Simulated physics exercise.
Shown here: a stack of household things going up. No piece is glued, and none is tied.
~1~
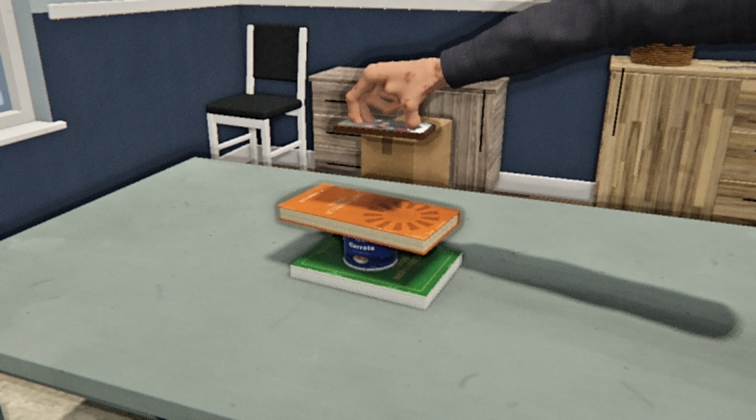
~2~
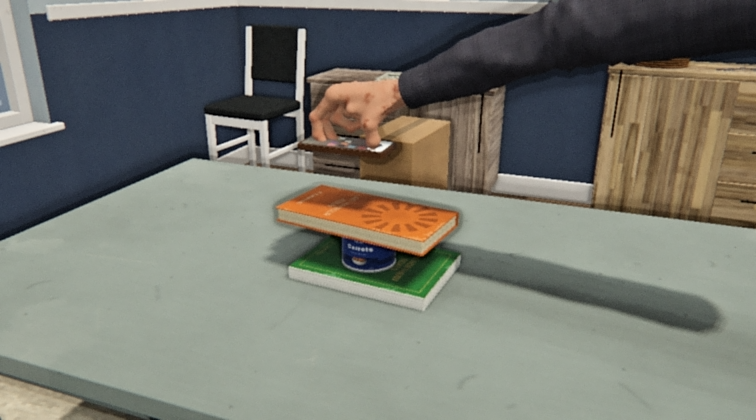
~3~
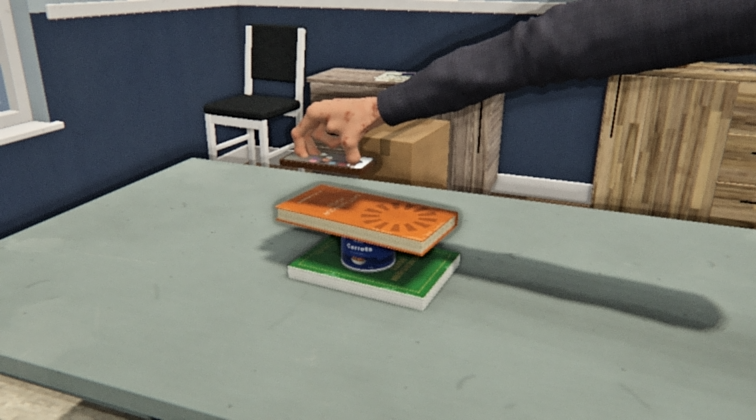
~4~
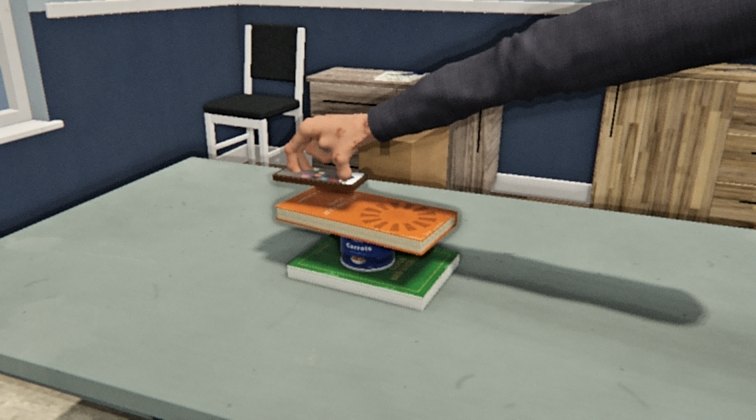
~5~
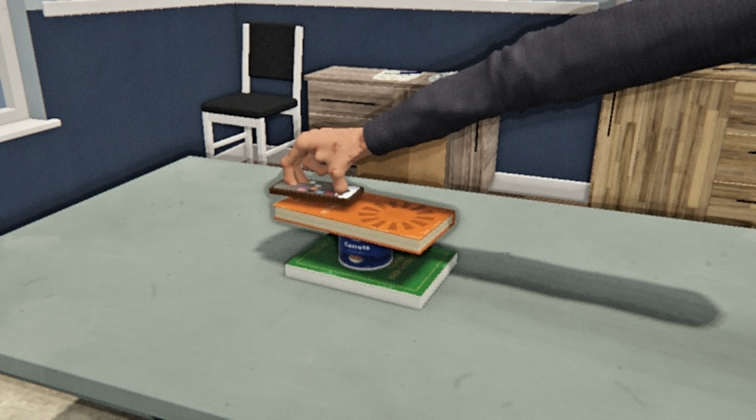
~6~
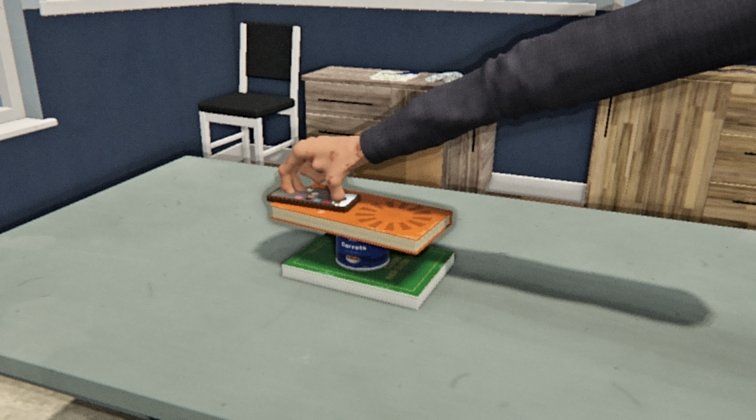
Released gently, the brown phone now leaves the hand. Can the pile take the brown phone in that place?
The tower stays put.
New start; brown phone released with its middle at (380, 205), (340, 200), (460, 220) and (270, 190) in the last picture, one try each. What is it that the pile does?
Stays standing; stays standing; collapses; collapses.
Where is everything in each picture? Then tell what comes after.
In the first frame, on its way; brown phone (385, 128).
In the second frame, on its way; brown phone (347, 146); green book (377, 266).
In the third frame, on its way; brown phone (328, 162); orange book (366, 216).
In the fourth frame, on its way; brown phone (321, 177).
In the fifth frame, on its way; brown phone (317, 190); green book (374, 264).
In the sixth frame, in place under the hand; brown phone (314, 198); orange book (361, 215).
Then, 0.20 s on from there, things are still on the move.
Then, 0.50 s on from there, as before.
Then, 1.10 s on from there, no change.
Then, 1.60 s on from there, brown phone resting near (313, 199).
In the end, all 4 unmoved. At the end, from the last picture's camera, brown phone near (313, 199). The pile keeps its balance.
